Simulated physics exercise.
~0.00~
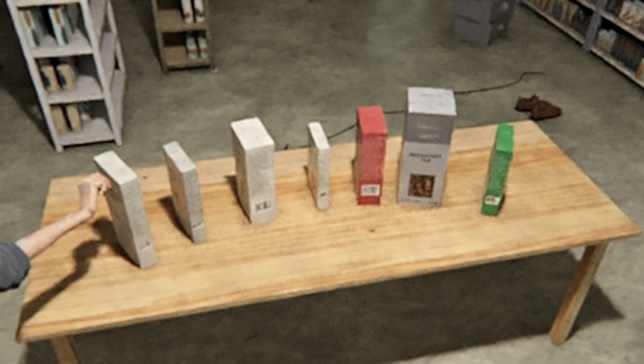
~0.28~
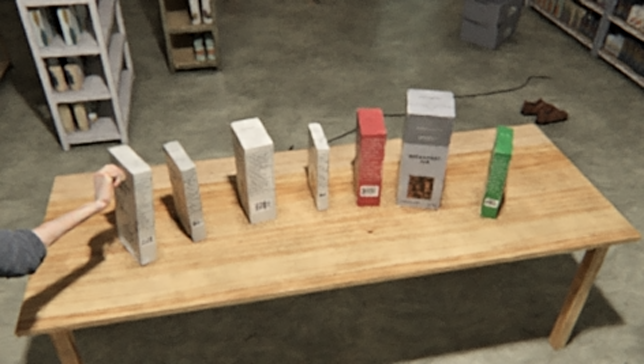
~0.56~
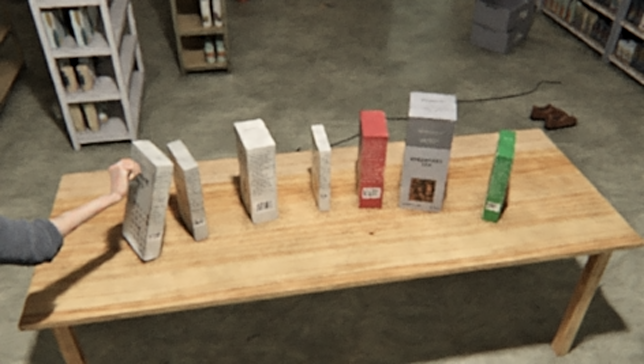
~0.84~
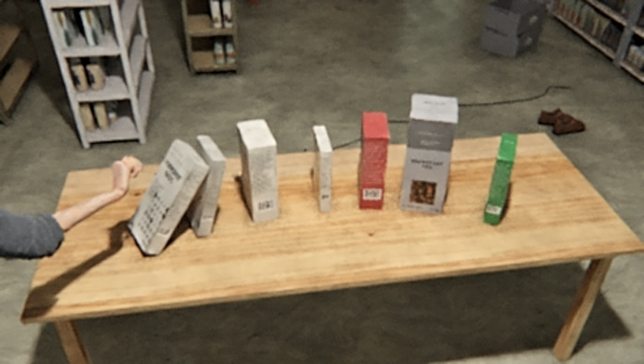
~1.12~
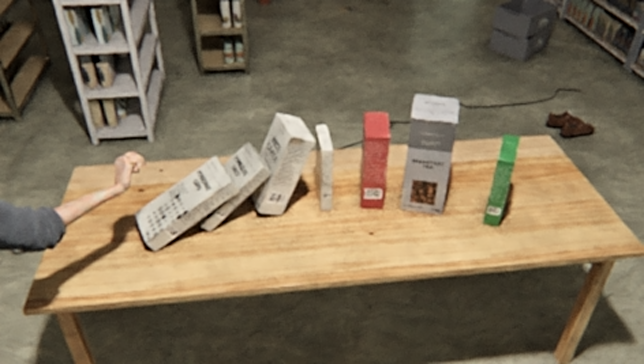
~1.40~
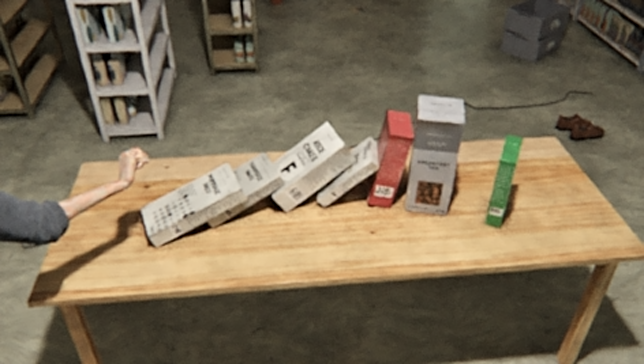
Seven upright boxes stand in a curving row on a light wooden table, seen from above in a room with a grey floor and bookshelves behind. Most are pale, with a red box, a larger grey one and a green one toward the right. A hand reaches in from the left and pushes the first pale box until it tips rightward. It knocks the next over, and the fall passes through the remaining pale boxes. At the end, the four pale boxes lie slanted over one another, the red box leans slightly against the upright grey one, and the green box stands untouched.
